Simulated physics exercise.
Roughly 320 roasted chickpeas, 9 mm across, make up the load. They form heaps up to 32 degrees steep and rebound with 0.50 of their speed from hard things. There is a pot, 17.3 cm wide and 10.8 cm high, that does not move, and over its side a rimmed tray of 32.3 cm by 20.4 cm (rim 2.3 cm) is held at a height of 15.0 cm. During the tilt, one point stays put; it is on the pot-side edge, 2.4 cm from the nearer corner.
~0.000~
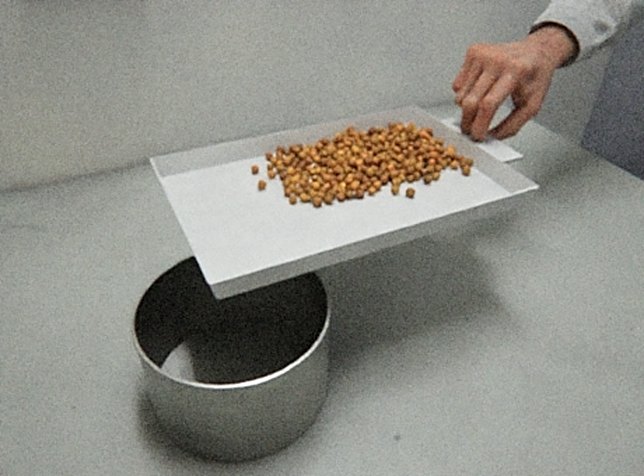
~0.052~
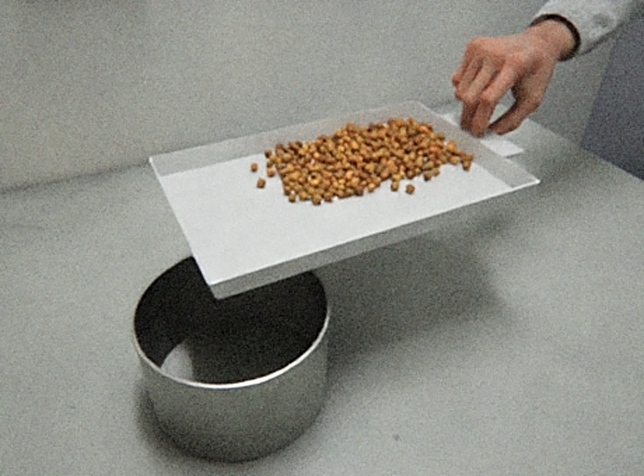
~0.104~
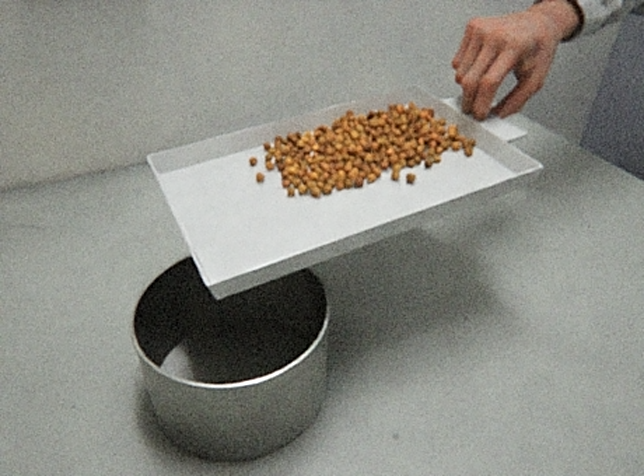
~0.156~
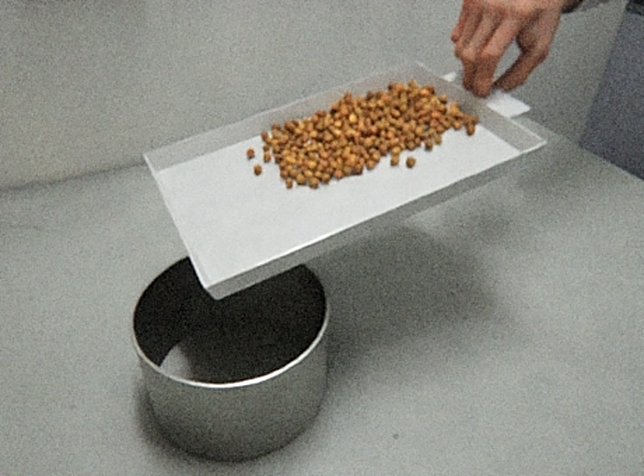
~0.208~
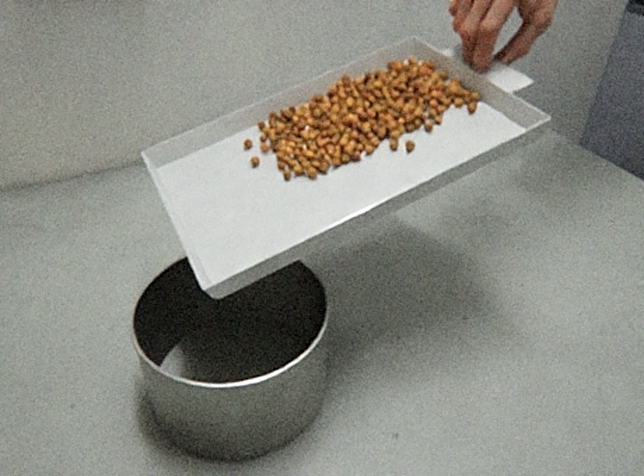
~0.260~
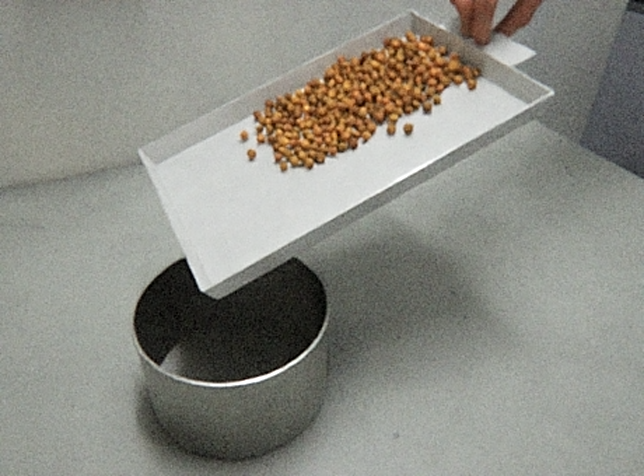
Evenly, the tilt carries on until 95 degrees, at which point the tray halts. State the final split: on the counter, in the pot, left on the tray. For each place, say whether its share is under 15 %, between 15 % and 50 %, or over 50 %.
Counter: The main mass; pot: A noticeable amount; tray: Only a little.
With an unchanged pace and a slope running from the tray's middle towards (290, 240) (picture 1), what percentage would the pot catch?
Roughly 55 percent of them.
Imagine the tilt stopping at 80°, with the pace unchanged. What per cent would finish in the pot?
Result: Close to 25 %.
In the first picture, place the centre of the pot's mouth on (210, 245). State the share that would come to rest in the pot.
Roughly 0 per cent.
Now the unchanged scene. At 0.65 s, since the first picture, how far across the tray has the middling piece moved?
By then it sits near 14 cm from where it began.
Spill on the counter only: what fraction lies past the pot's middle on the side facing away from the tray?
Share past the middle: Roughly 100 percent.
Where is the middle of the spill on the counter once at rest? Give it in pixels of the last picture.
About (64, 436).
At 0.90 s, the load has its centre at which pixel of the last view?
Look near (150, 312) in the last picture.
After 0.65 s, tilt 56 degrees; the tray holds 100 %, the pot 0 %.
Then, at 0.90 s, tilt 80 degrees; the tray holds 40 %, the pot 10 %.
After 1.27 s, tilt 95 degrees; the tray holds 10 %, the pot 30 %.
In the end, at 2.0 s, counter 60 %, pot 40 %, tray 0 %.
